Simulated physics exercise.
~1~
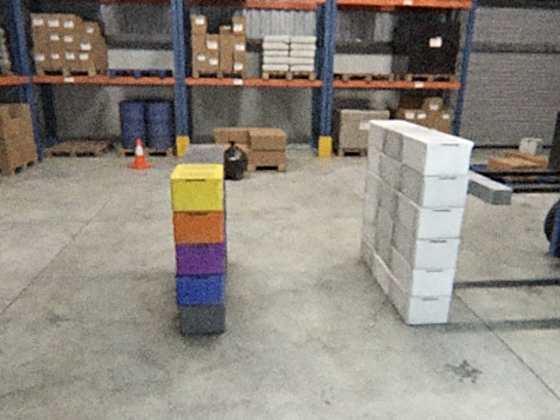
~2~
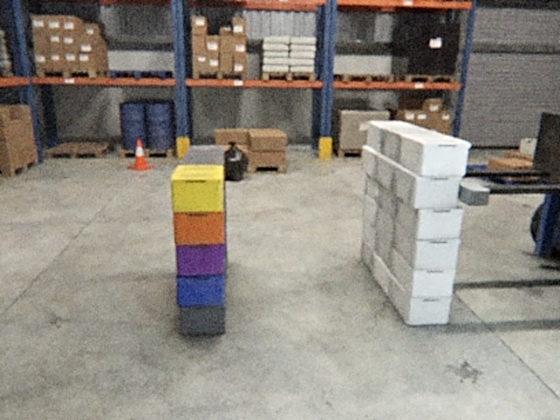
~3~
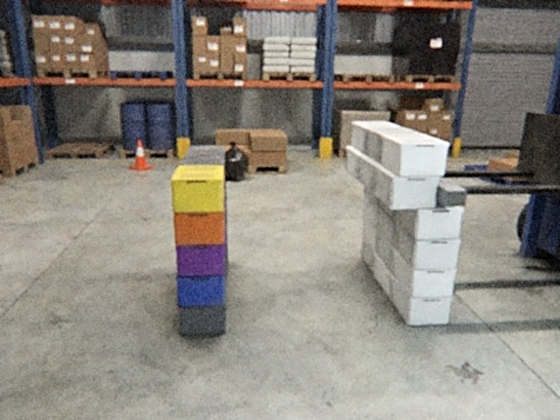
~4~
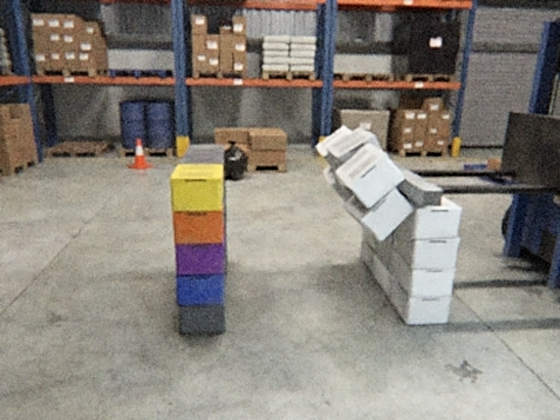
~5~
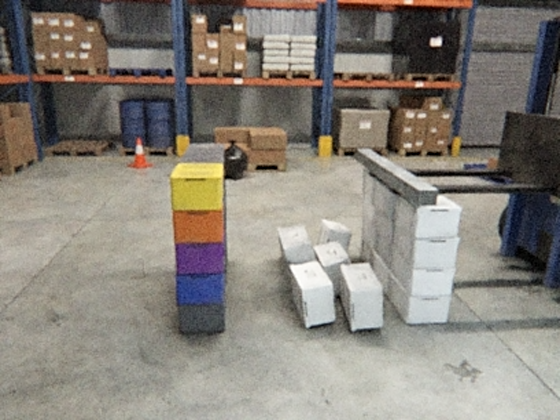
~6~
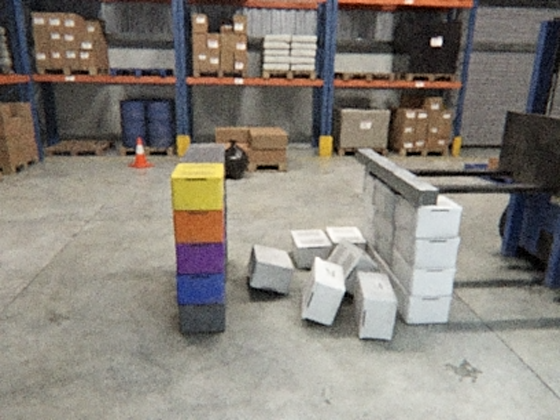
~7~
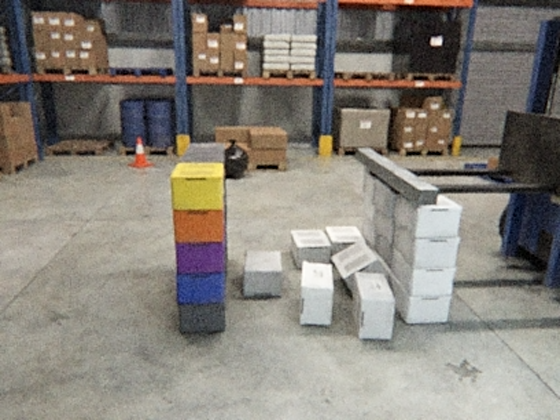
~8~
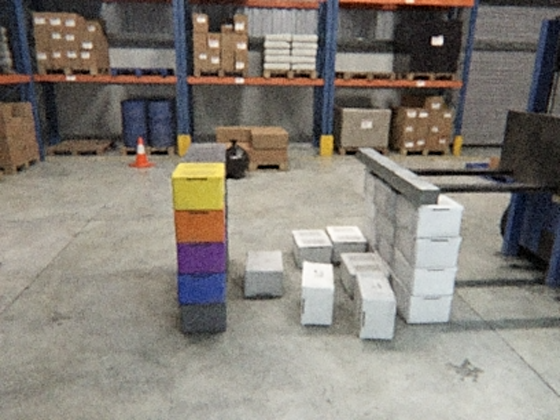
At first, a colourful stack of lidded totes stands on the left of a warehouse floor, facing a pale stack on the right, while a lift truck brings a long beam in from the right. The beam meets the upper part of the pale stack and pushes its top totes leftward. They slide out, tilt and topple into the gap between the stacks. The beam stops above the remaining pale totes as the fallen ones tumble and settle on the floor. The yellow, orange, purple and blue totes stay upright, untouched by the scattered pieces.
